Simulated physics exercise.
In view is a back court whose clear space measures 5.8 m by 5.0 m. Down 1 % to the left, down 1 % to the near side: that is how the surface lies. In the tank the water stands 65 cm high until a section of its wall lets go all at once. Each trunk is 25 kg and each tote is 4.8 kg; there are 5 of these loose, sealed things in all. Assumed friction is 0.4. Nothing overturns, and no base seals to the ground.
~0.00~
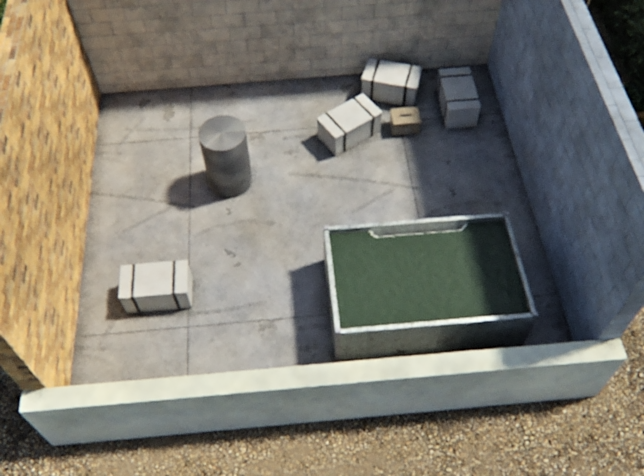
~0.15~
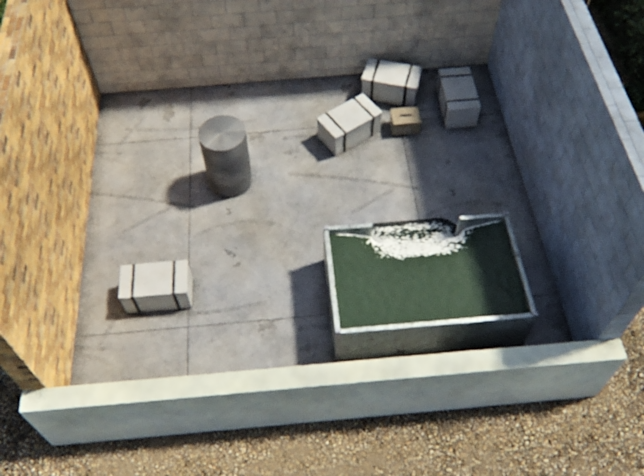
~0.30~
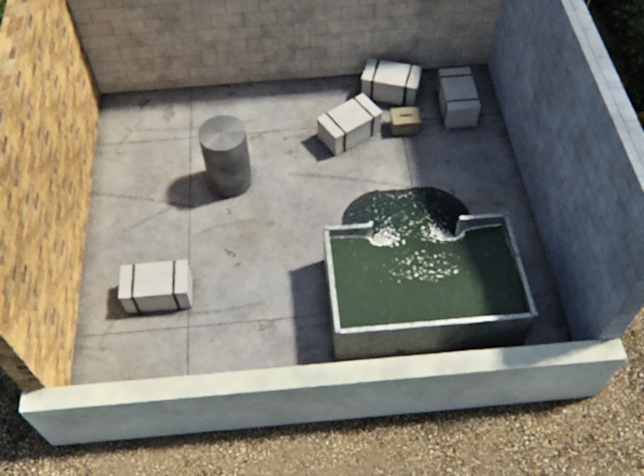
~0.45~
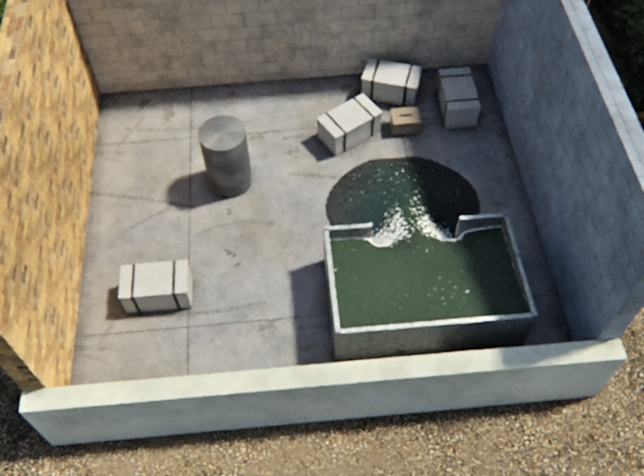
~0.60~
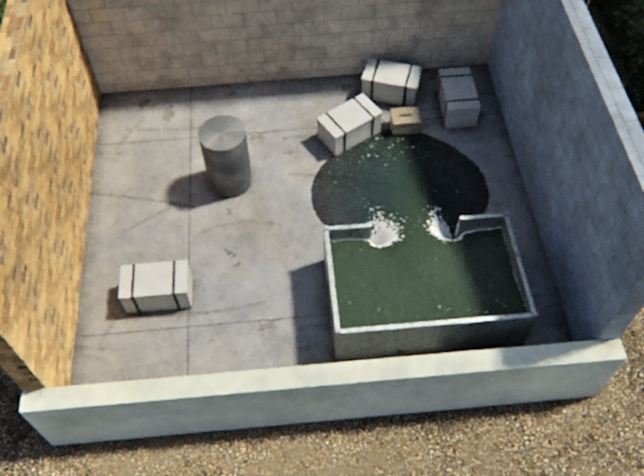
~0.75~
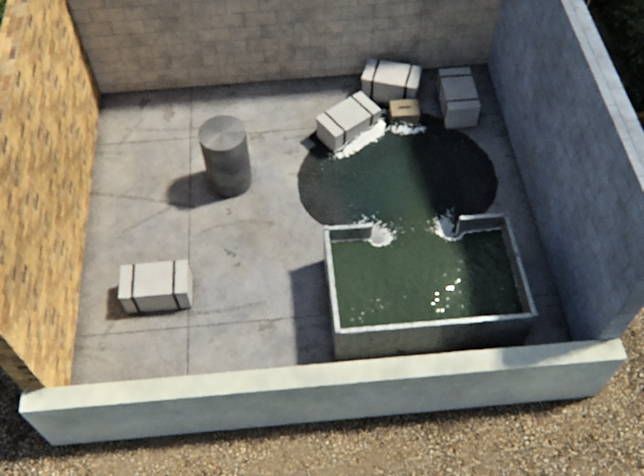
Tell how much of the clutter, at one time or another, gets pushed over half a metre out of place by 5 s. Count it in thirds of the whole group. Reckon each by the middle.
A large share, two thirds or beyond.
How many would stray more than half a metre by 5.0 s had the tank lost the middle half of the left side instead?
1.
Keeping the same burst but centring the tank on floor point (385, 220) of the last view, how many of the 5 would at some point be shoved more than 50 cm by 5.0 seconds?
The count would be 4.
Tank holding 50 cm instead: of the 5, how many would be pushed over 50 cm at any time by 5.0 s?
The answer would then be 4.
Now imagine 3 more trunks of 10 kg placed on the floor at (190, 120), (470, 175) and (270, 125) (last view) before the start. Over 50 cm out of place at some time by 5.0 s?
In the order asked: Farther than that, farther than that, farther than that.
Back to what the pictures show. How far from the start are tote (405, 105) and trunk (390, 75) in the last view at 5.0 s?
200 cm and 100 cm.
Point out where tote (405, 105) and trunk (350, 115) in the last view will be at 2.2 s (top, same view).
Roughly (442, 77), then roughly (239, 74).
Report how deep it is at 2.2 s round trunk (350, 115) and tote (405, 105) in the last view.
Depths: Near 13 cm, then near 14 cm.
After 1.1 s 1 of 5 are over 50 cm from their spots; 1 afloat.
After 2.2 s 2 of 5 are over 50 cm from their spots; 4 afloat.
After 3.5 s 1 of 5 are over 50 cm from their spots; 3 afloat.
After 5.0 s 4 of 5 are over 50 cm from their spots, and 4 have been at some point; 3 afloat.
